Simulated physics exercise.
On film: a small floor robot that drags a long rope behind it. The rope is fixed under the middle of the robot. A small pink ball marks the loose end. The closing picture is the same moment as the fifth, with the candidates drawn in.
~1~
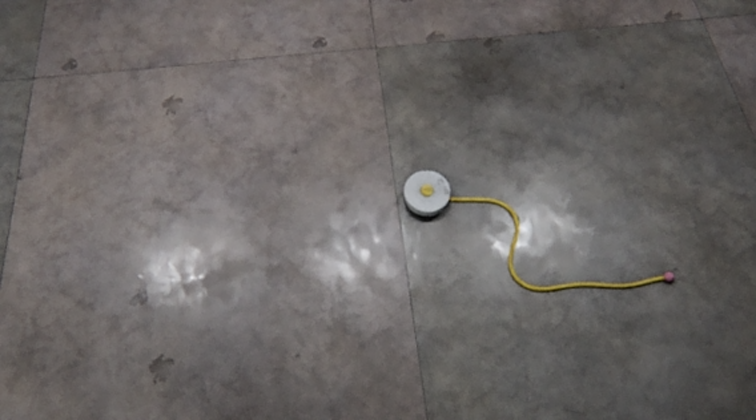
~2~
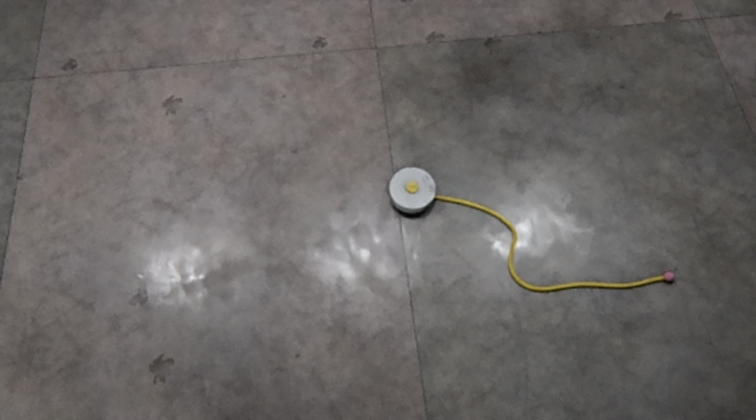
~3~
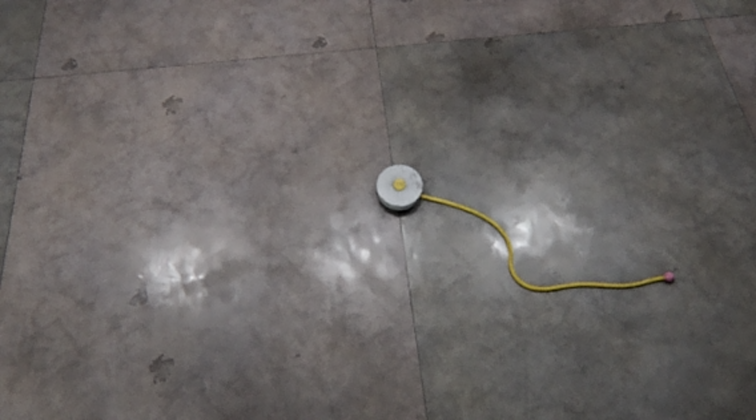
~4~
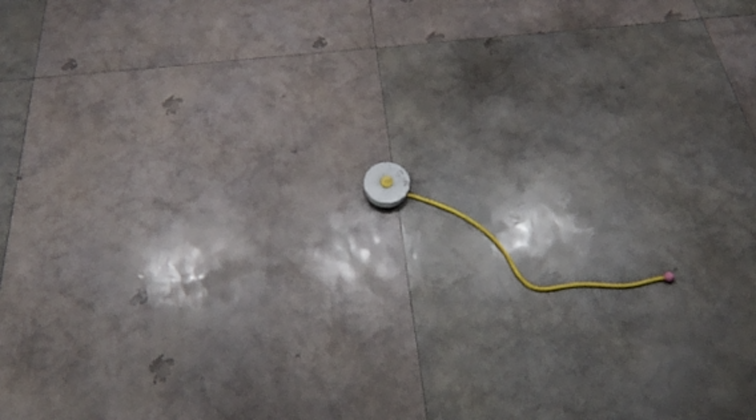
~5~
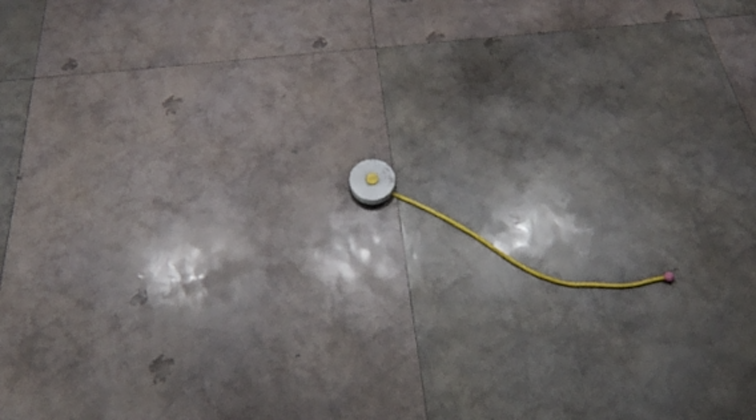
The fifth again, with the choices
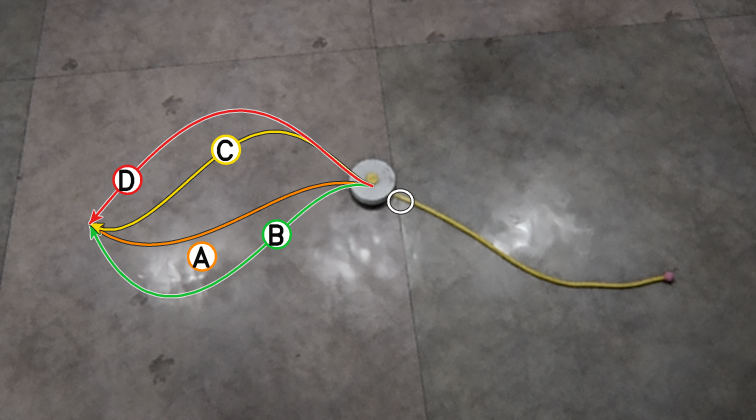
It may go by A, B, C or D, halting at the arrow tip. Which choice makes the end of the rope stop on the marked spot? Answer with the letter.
The end stops on the ring with C.
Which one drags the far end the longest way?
Route D.
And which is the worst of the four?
Route B.
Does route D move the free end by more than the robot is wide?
On that route, yes.
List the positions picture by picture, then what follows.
In the first frame, robot (427, 194); free end (669, 277).
In the second frame, robot (412, 191); free end (669, 277).
In the third frame, robot (399, 188); free end (669, 277).
In the fourth frame, robot (387, 186); free end (669, 277).
In the fifth frame, robot (372, 183); free end (669, 277).
On the marked copy, A from (372, 186) via (234, 221) to (90, 224); B from (372, 186) via (226, 276) to (90, 225); C from (372, 186) via (235, 144) to (90, 224); D from (372, 186) via (229, 111) to (90, 224); the ring at (401, 201).
With C. Early on, robot (273, 128), middle of the rope (407, 192), free end (549, 256).
Further on, robot (170, 191), middle of the rope (327, 183), free end (472, 221).
At the end, robot (86, 220), middle of the rope (249, 209), free end (400, 201); the free end is on the ring.
As for the rest, A leaves the free end at (401, 236); B leaves the free end at (396, 258); D leaves the free end at (390, 184).
